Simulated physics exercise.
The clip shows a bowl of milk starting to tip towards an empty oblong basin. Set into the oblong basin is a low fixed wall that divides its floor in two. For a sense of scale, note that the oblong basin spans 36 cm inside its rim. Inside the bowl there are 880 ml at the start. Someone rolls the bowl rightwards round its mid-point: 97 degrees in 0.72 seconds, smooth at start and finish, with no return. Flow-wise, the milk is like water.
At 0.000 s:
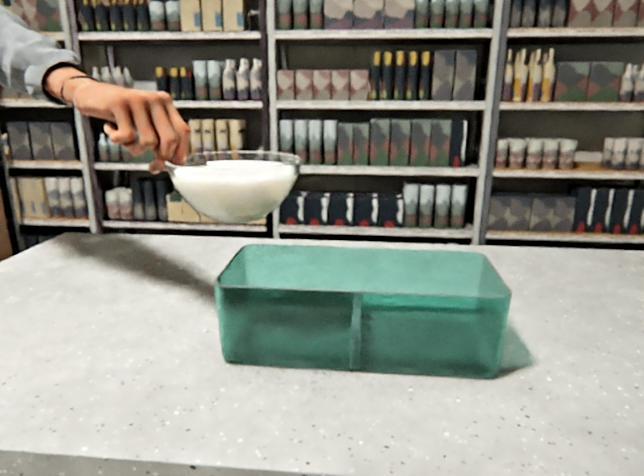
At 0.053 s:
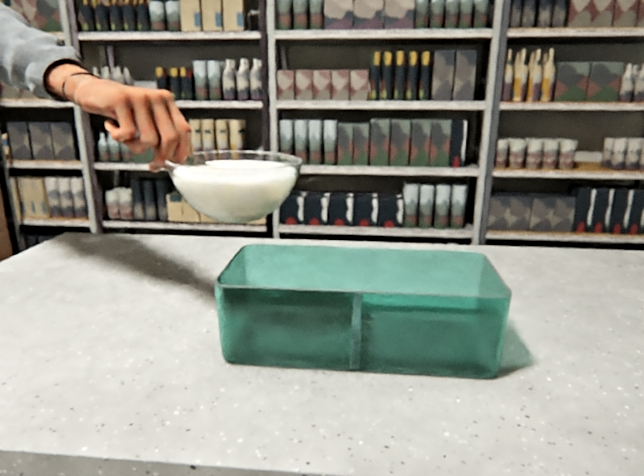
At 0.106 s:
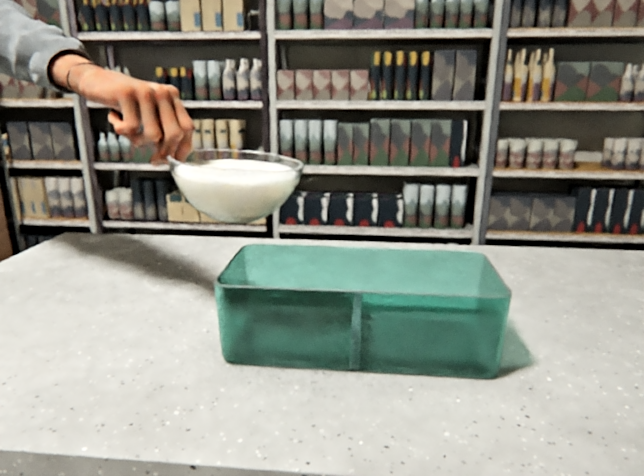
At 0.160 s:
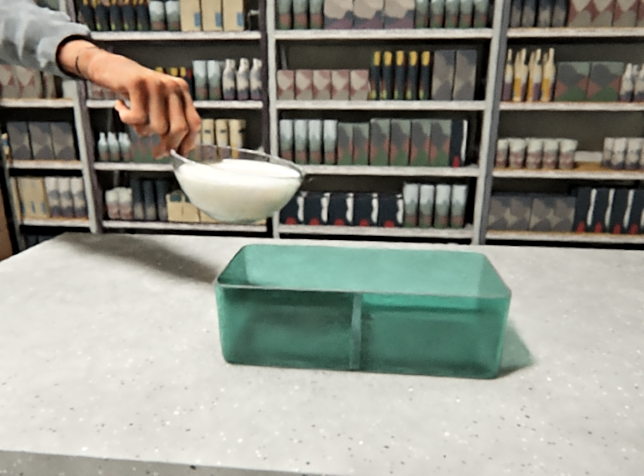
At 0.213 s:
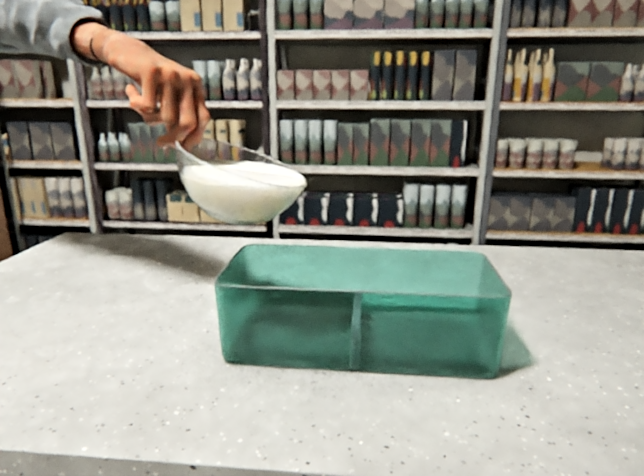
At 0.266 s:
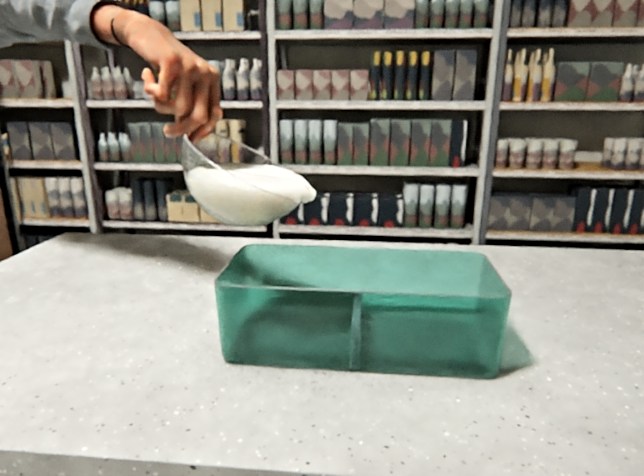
On a speckled counter before stocked shelves, a hand tilts a bowl of milk rightwards.
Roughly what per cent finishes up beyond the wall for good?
Roughly 22 per cent.
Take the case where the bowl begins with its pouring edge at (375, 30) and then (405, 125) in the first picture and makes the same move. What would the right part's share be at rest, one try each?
Try 1: 80 %; try 2: 80 %.
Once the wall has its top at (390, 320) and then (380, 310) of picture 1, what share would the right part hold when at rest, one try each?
First 25, then 10 per cent.
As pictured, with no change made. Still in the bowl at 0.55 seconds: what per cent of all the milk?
At that time about 16 in a hundred parts are still held.
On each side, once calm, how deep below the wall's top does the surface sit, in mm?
Left: Roughly 18 mm; right: Roughly 34 mm.
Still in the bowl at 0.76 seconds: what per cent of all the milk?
Roughly 0 percent remains.
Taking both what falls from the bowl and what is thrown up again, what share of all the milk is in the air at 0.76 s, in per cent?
About 6 % of the total.
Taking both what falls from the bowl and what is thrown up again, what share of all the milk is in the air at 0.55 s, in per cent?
Near 24 per cent at that time.
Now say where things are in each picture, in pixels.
It leans 0°; its right rim is at (300, 162); the milk meets the walls at (178, 168) and (297, 170); the oblong basin's rim runs from (230, 263) to (497, 273); the wall's top is at (357, 313), in the first frame.
It leans 1°; its right rim is at (301, 164); the milk meets the walls at (178, 167) and (297, 171), in the second frame.
It leans 5°; its right rim is at (302, 168); the milk meets the walls at (179, 166) and (298, 174), in the third frame.
It leans 11°; its right rim is at (304, 176); the milk meets the walls at (183, 163) and (301, 176), in the fourth frame.
It leans 19°; its right rim is at (305, 186); the milk meets the walls at (187, 164) and (305, 180); 1 per cent is over the edge, in the fifth frame.
It leans 29°; its right rim is at (305, 197); the milk meets the walls at (192, 168) and (304, 190); 7 per cent is over the edge, in the sixth frame.
After 0.55 s the tilt is 85° and 16 per cent is still to pour, 48 is left of the wall and 12 right of it.
After 0.76 s the tilt is 97° and 0 per cent is still to pour, 78 is left of the wall and 16 right of it.
After 0.98 s the tilt is 97° and 0 per cent is still to pour, 76 is left of the wall and 20 right of it.
After 1.22 s the tilt is 97° and 0 per cent is still to pour, 74 is left of the wall and 22 right of it.
In the end 74 per cent lies left of the wall, 22 right of it and 4 outside.
